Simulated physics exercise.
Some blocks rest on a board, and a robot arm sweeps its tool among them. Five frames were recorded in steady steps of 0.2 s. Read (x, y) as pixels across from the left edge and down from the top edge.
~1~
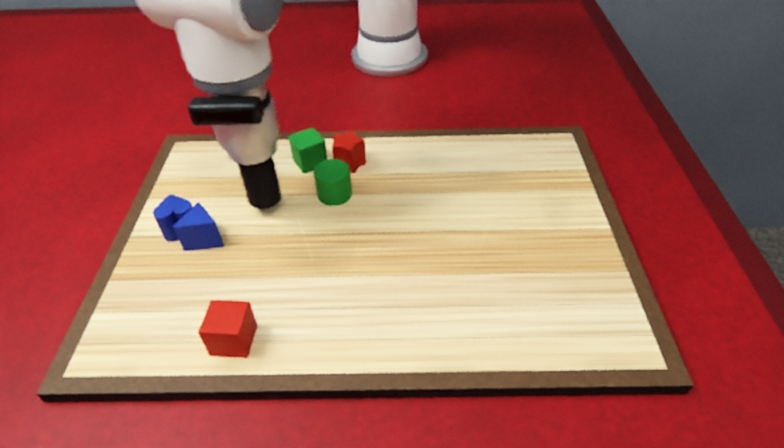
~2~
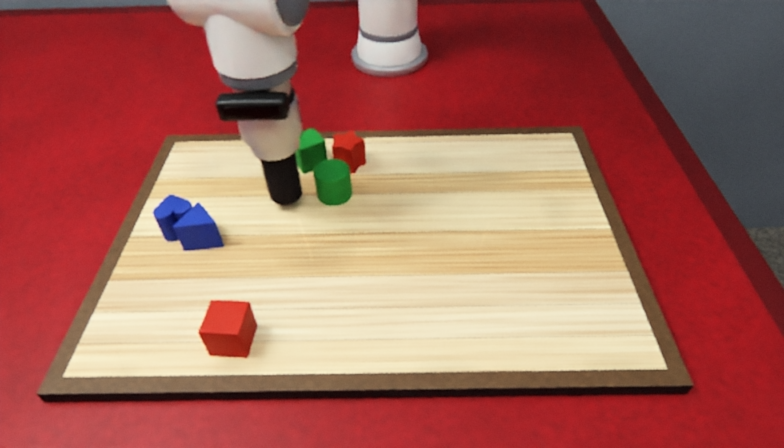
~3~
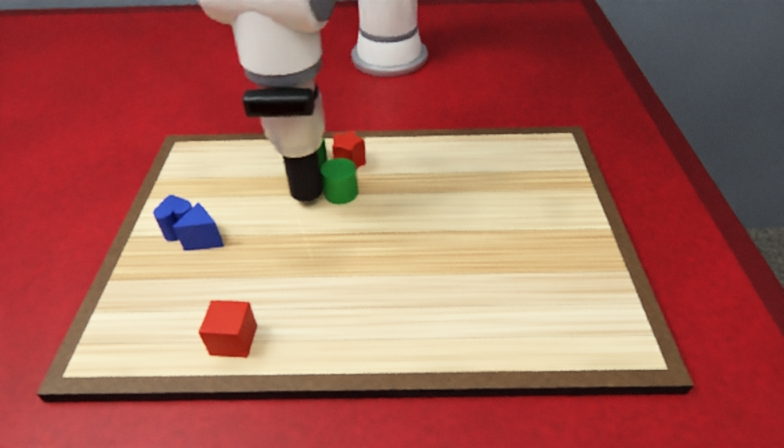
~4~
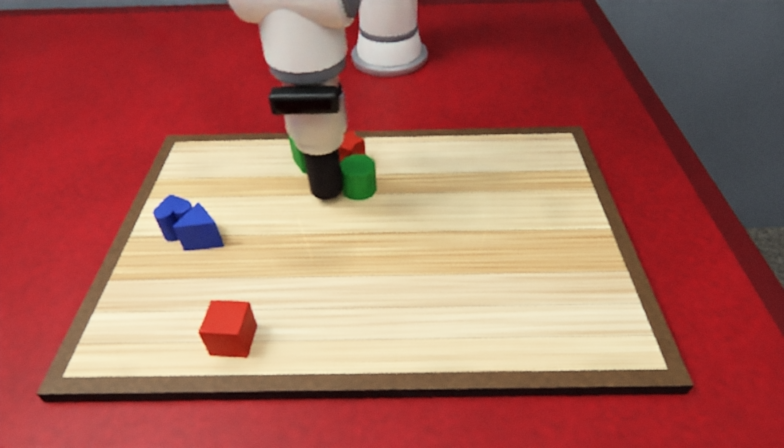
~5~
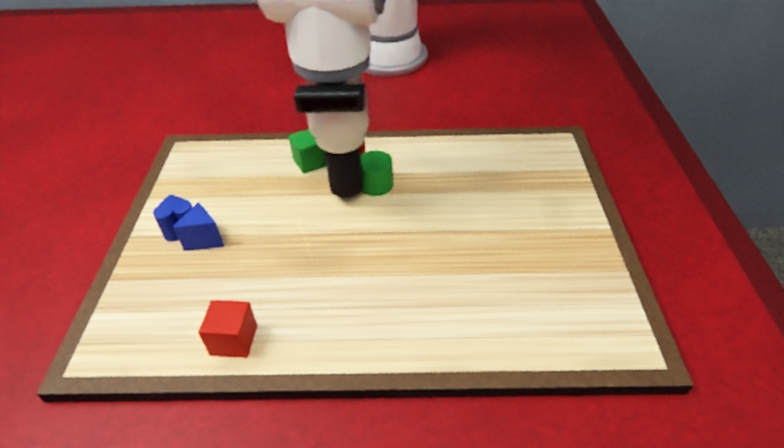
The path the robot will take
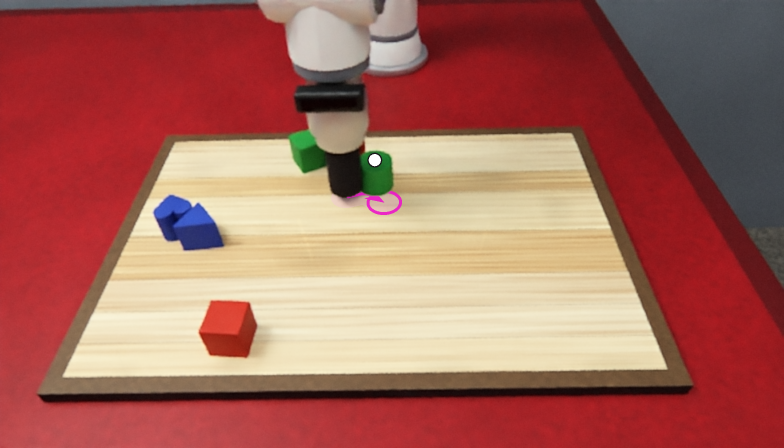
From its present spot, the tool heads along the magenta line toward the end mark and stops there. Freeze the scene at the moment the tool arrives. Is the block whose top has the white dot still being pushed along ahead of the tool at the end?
I believe not.
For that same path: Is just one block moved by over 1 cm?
Yes, I think so.
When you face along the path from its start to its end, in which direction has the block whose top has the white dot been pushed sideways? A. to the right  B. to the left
B (to the left)
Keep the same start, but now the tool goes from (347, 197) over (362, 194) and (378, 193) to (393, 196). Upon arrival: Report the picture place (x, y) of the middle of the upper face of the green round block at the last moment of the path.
It comes to (406, 151).
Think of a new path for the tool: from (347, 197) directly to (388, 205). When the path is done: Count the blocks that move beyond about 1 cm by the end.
I expect just one block to be moved by more than 1 cm.
The drawn path runs from (347, 197) via (361, 194) and (374, 196), ending at (384, 202); the dot is on the green round block.
The first path, step by step. Halfway along, tool at (367, 185); green round block at (392, 155).
At the end, tool at (384, 193); red star block not moved; green round block at (394, 155).
